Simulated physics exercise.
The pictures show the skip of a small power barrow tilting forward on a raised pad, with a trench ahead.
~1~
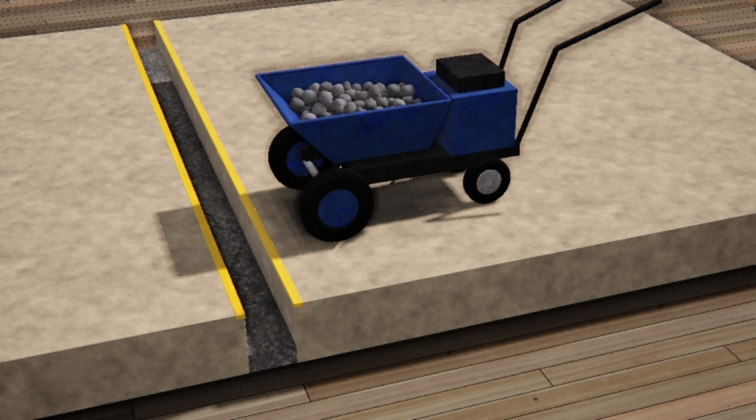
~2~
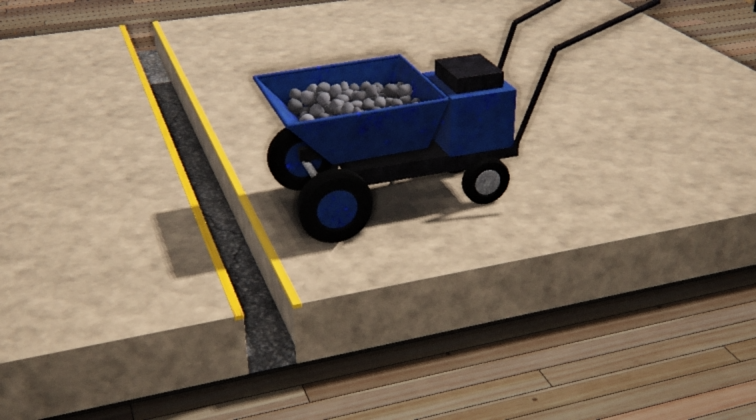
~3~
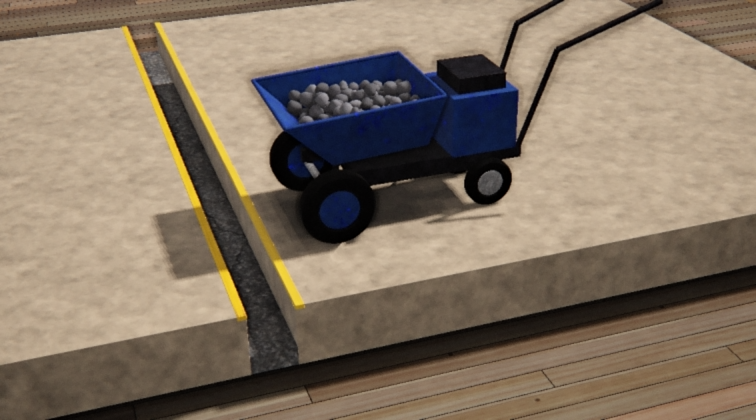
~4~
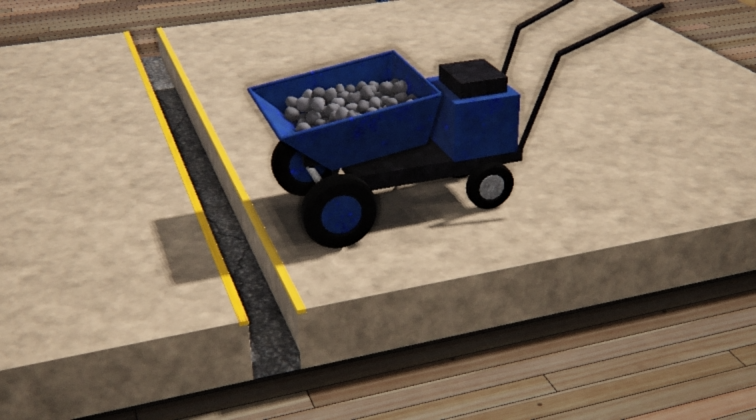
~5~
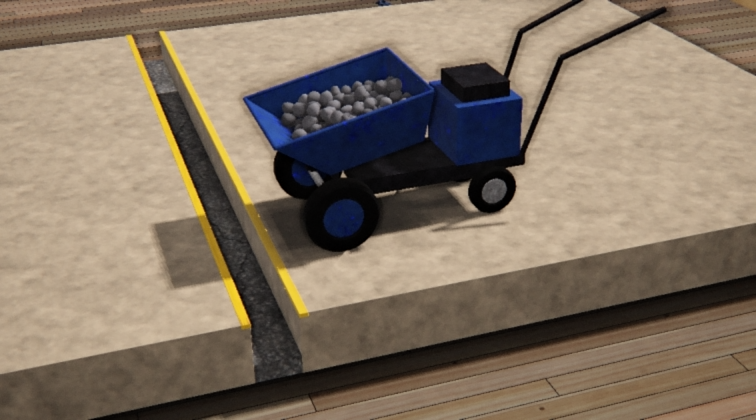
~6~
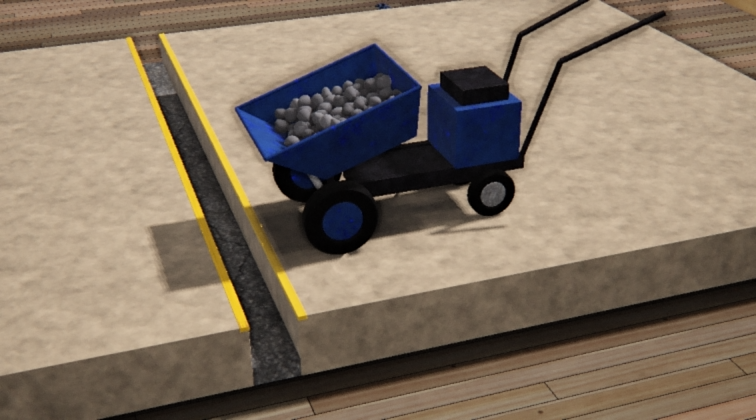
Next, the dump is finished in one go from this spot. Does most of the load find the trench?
It catches only the smaller part.
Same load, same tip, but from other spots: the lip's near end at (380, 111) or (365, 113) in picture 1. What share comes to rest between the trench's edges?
In turn 40 and 50 in a hundred.
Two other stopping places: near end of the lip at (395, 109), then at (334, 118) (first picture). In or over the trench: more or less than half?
In turn: Less than half; most of it.
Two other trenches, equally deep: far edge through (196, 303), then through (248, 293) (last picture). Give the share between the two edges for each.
About 90 and 0 per cent.
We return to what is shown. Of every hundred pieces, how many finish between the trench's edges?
About 20 per cent.
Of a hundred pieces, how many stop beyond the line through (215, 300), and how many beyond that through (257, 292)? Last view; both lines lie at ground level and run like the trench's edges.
Roughly 50 per cent, and 70 per cent.
Soon, skip tipped steeply; all in the skip.
A while on, skip tipped right over; about two thirds in the skip; a stray few in or heaped over the trench; about a third beyond it; a stray few falling.
Towards the end, skip tipped right over; about a quarter in the skip; about a quarter in or heaped over the trench; about two thirds beyond it.
Finally, skip tipped right over; about a quarter in the skip; about a quarter in or heaped over the trench; about two thirds beyond it.
